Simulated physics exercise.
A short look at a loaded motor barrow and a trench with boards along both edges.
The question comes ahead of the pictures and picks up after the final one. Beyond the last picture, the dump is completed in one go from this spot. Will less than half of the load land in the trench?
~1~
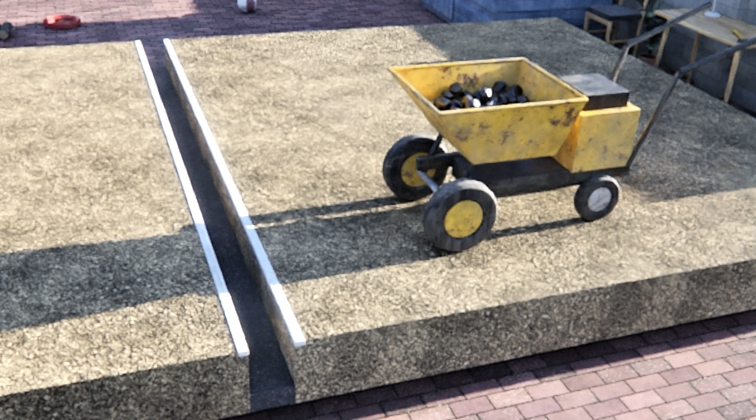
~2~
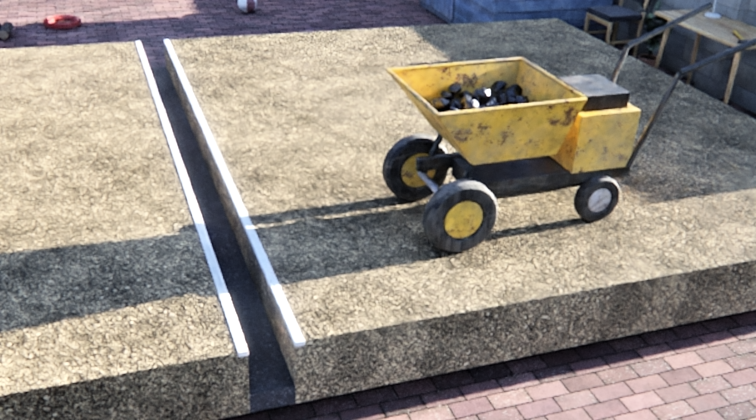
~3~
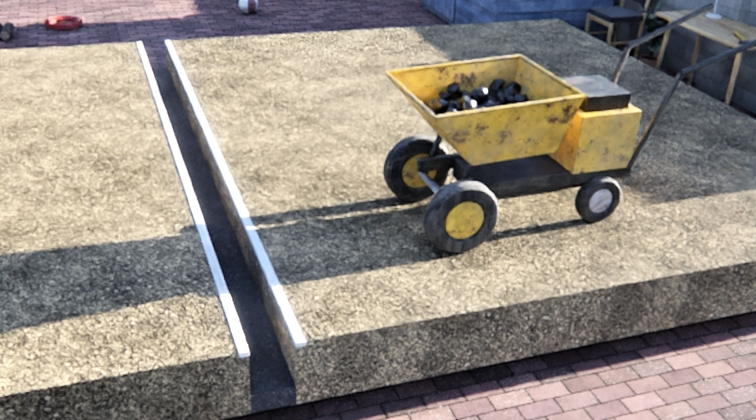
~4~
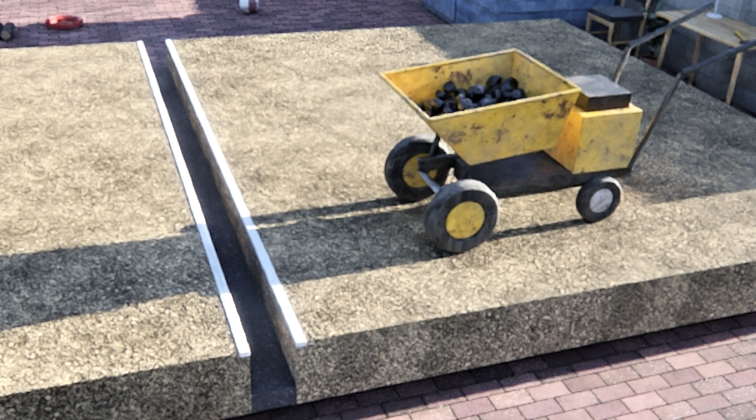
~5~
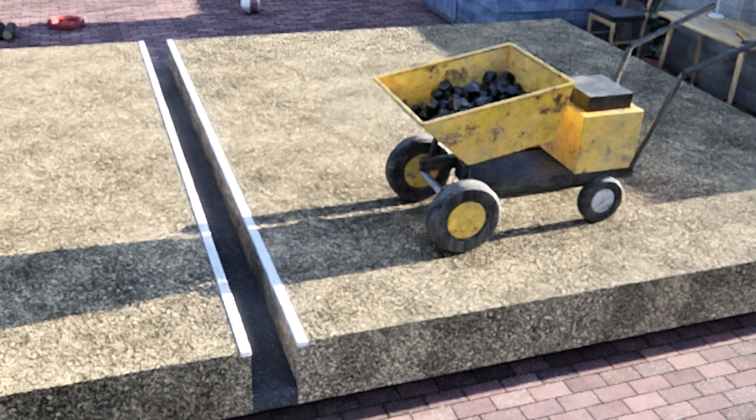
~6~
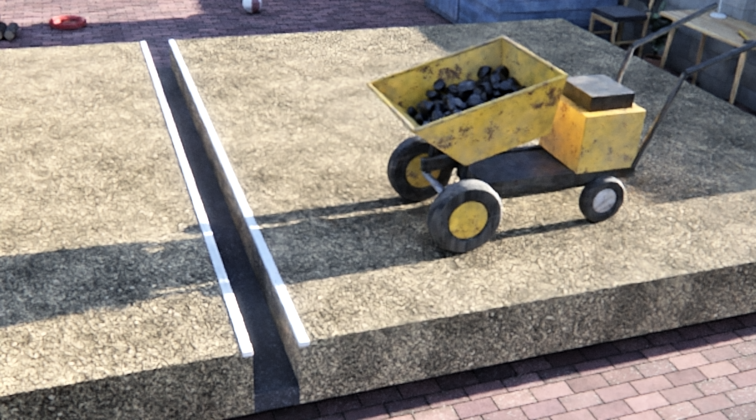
Yes, only a minority gets there.
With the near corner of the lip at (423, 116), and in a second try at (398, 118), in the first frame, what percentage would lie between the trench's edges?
The first gives close to 40 per cent and the second 70 per cent.
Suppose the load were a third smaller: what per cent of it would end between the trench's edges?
Something like 10 in a hundred.
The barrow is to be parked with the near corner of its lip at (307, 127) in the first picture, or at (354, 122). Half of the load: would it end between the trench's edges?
For the first case I'd say a smaller fraction, and for the second case upwards of half.
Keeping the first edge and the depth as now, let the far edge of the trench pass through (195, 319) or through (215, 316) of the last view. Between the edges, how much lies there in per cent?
20 %, then 20 %.
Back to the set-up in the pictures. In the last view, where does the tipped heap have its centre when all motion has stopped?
Roughly at pixel (298, 239).
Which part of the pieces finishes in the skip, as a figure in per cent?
Estimate: Some 10 %.
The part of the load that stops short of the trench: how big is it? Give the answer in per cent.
My estimate is around 70 percent.
Soon after the last picture, skip tipped steeply; all in the skip.
A little later, skip tipped steeply; nearly all in the skip; a small part short of the trench.
Later still, skip tipped right over; about a quarter in the skip; about two thirds short of the trench; a small part in or heaped over the trench; a stray few beyond it.
By the end, skip tipped right over; a small part in the skip; about two thirds short of the trench; about a quarter in or heaped over the trench; a stray few beyond it.
